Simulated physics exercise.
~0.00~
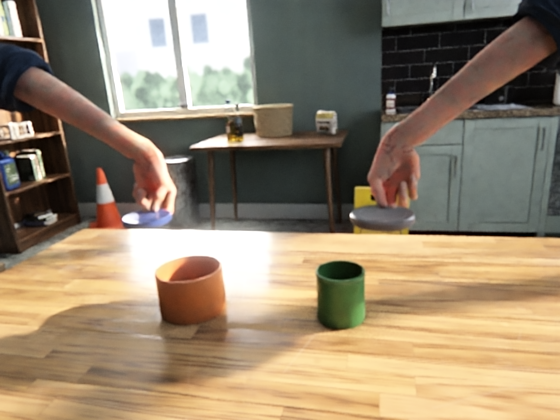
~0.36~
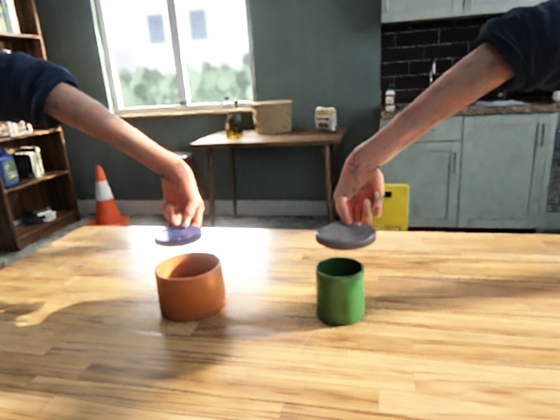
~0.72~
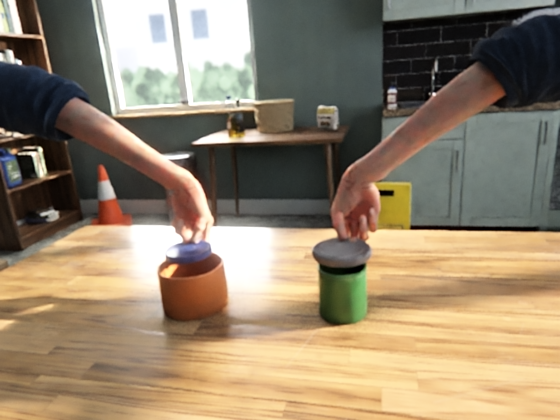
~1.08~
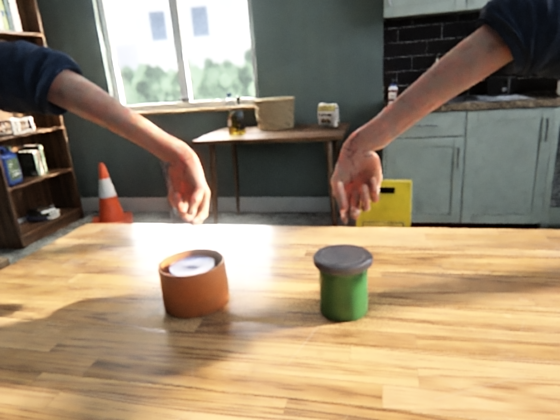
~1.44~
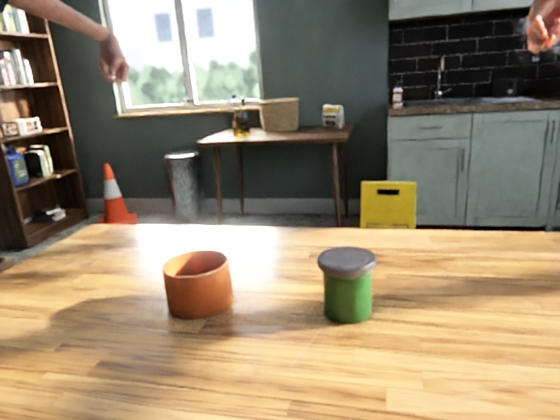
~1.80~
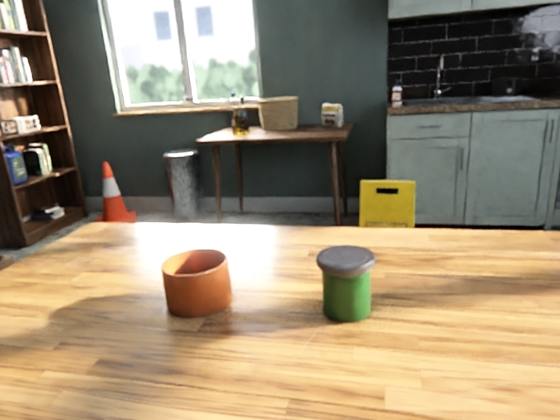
Two hands release lids; the grey one caps the green jar, the blue drops inside the orange cup.
